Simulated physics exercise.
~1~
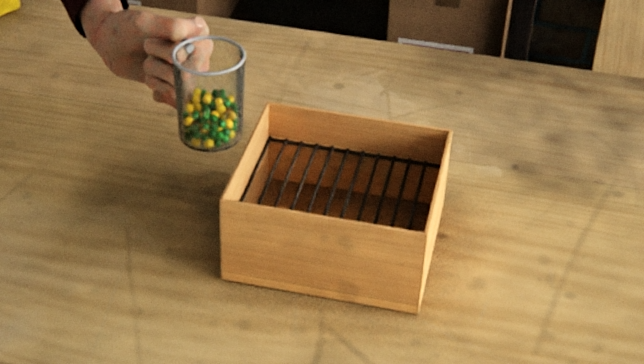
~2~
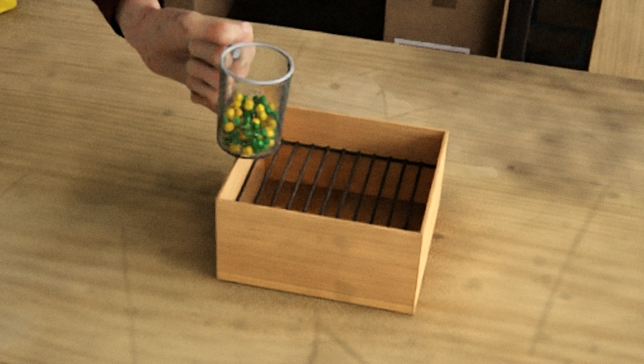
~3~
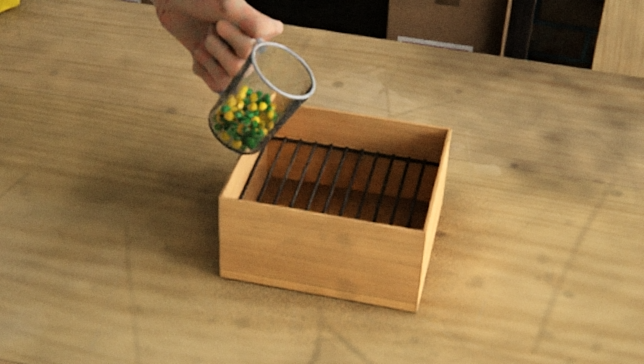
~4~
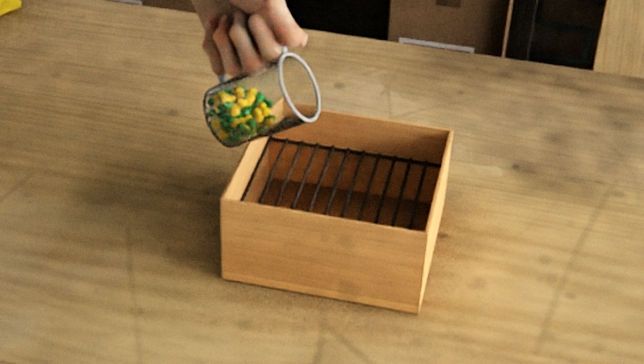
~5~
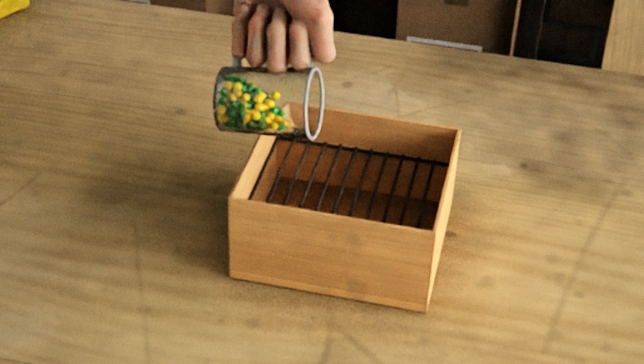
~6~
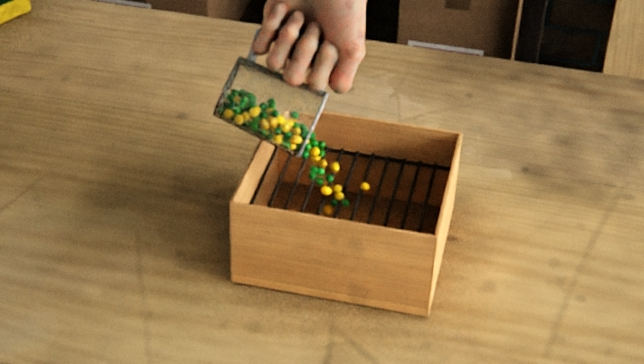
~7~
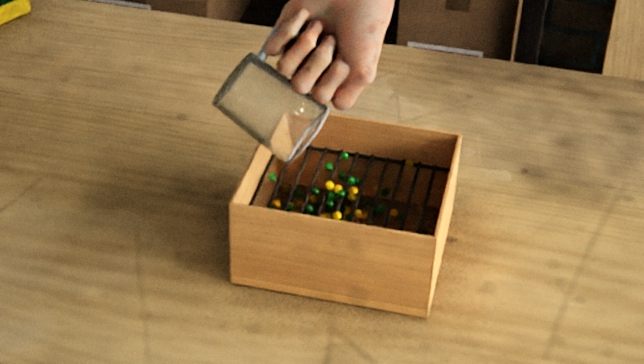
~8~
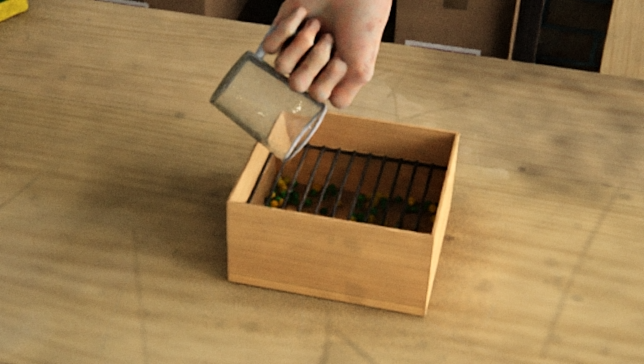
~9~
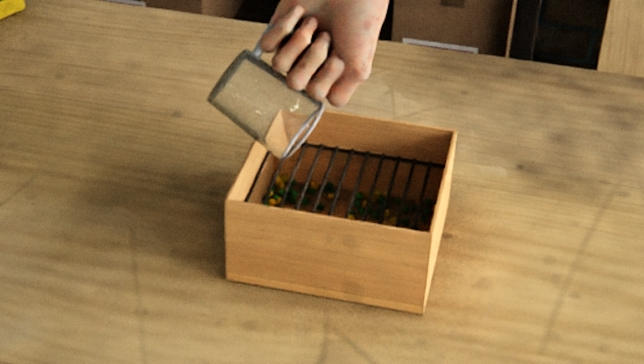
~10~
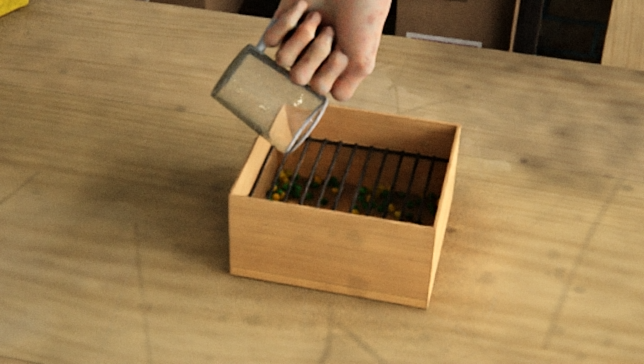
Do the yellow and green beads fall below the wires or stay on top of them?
Both the yellow and the green beads fall between the wires and end up below the rack.
A hand tips yellow and green beads from a cup, and they drop through a rack.
